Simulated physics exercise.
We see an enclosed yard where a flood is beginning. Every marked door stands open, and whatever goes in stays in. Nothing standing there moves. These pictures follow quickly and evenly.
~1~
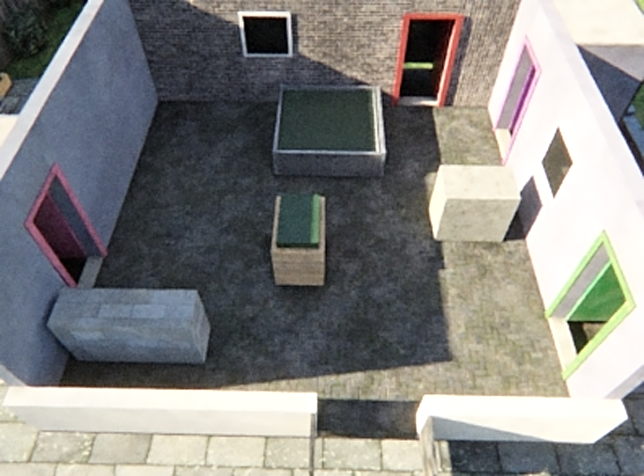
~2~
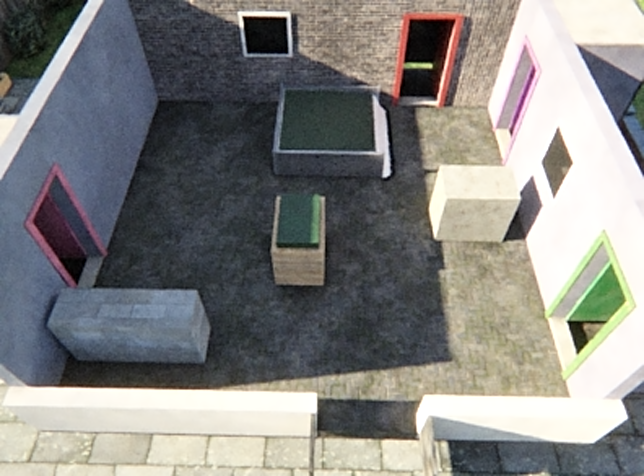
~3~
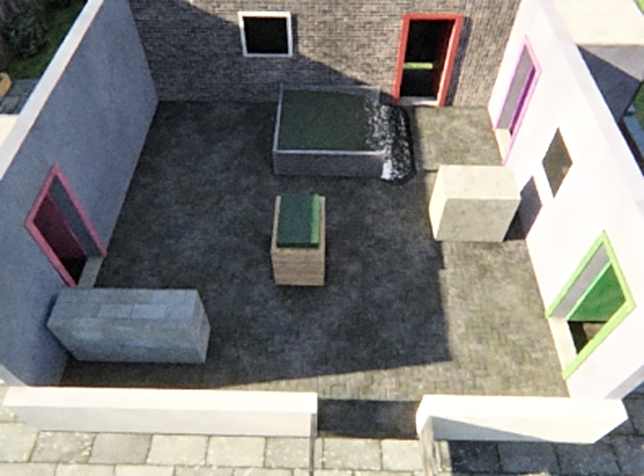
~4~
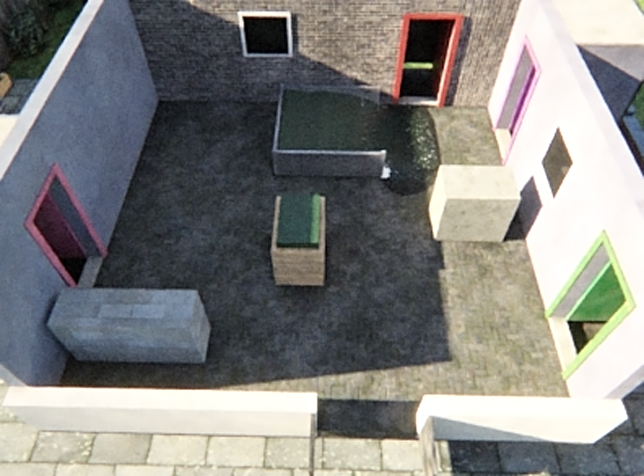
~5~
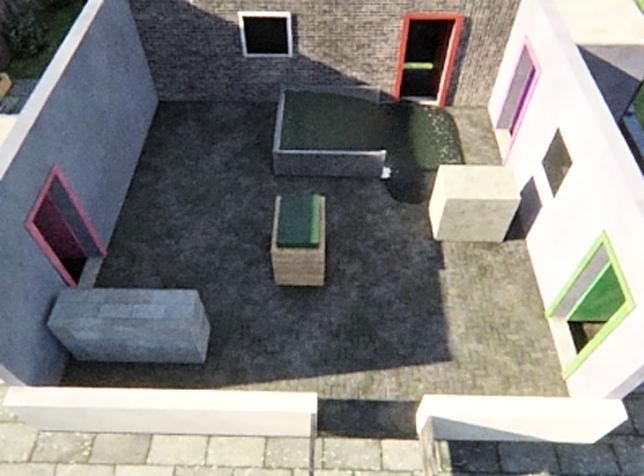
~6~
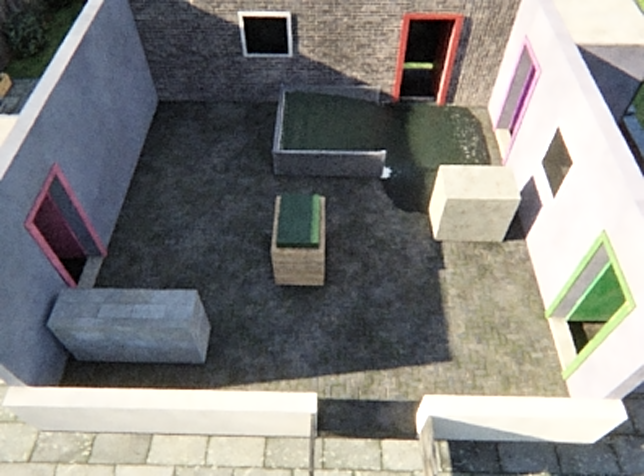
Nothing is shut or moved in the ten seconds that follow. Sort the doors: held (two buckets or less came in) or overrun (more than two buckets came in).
Sorted: Purple door overrun, green door held, red door overrun, pink door held.
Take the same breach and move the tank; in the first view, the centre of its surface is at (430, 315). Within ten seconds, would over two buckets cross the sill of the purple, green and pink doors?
Going by the run, the purple door remains below, the green door tops the threshold and the pink door remains below.
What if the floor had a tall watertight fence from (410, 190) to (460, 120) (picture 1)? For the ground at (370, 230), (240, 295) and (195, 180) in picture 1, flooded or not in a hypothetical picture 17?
Results in sequence: Swamped / bone-dry / bone-dry.
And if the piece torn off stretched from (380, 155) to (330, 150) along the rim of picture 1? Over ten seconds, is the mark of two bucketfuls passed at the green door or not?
I'd say the green door exceeds the limit.
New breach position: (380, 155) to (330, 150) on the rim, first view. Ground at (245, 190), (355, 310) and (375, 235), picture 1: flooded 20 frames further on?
Following the listed order, the three come out reached by the spill, reached by the spill and reached by the spill.
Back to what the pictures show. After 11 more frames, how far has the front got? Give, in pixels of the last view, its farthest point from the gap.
I'd say near (540, 288).
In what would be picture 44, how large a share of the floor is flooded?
About 50 per cent.
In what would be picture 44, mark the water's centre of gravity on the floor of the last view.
Close to pixel (426, 192).
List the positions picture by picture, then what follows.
The first frame shows the open tank at (330, 120) is whole and still.
In the second frame, the front is at (387, 177), out from the gap at (378, 135).
In the third frame, the front is at (395, 106), out from the gap at (378, 135).
In the fourth frame, the front is at (419, 188), out from the gap at (377, 136).
In the fifth frame, the front is at (437, 107), out from the gap at (377, 136).
In the sixth frame, the front is at a hidden place, out from the gap at (377, 136).
A moment on, water covers 15 % of the floor; the purple door over two buckets in, the green door not reached, the red door under two buckets in, the pink door not reached.
Next, water covers 20 % of the floor; the purple door far over two buckets in, the green door not reached, the red door over two buckets in, the pink door not reached.
Then, water covers 25 % of the floor; the purple door far over two buckets in, the green door wet at the sill, nothing in, the red door over two buckets in, the pink door not reached.
Later, water covers 50 % of the floor; the purple door far over two buckets in, the green door wet at the sill, nothing in, the red door far over two buckets in, the pink door not reached.
In the end, water covers 70 % of the floor; the purple door far over two buckets in, the green door under two buckets in, the red door far over two buckets in, the pink door wet at the sill, nothing in.
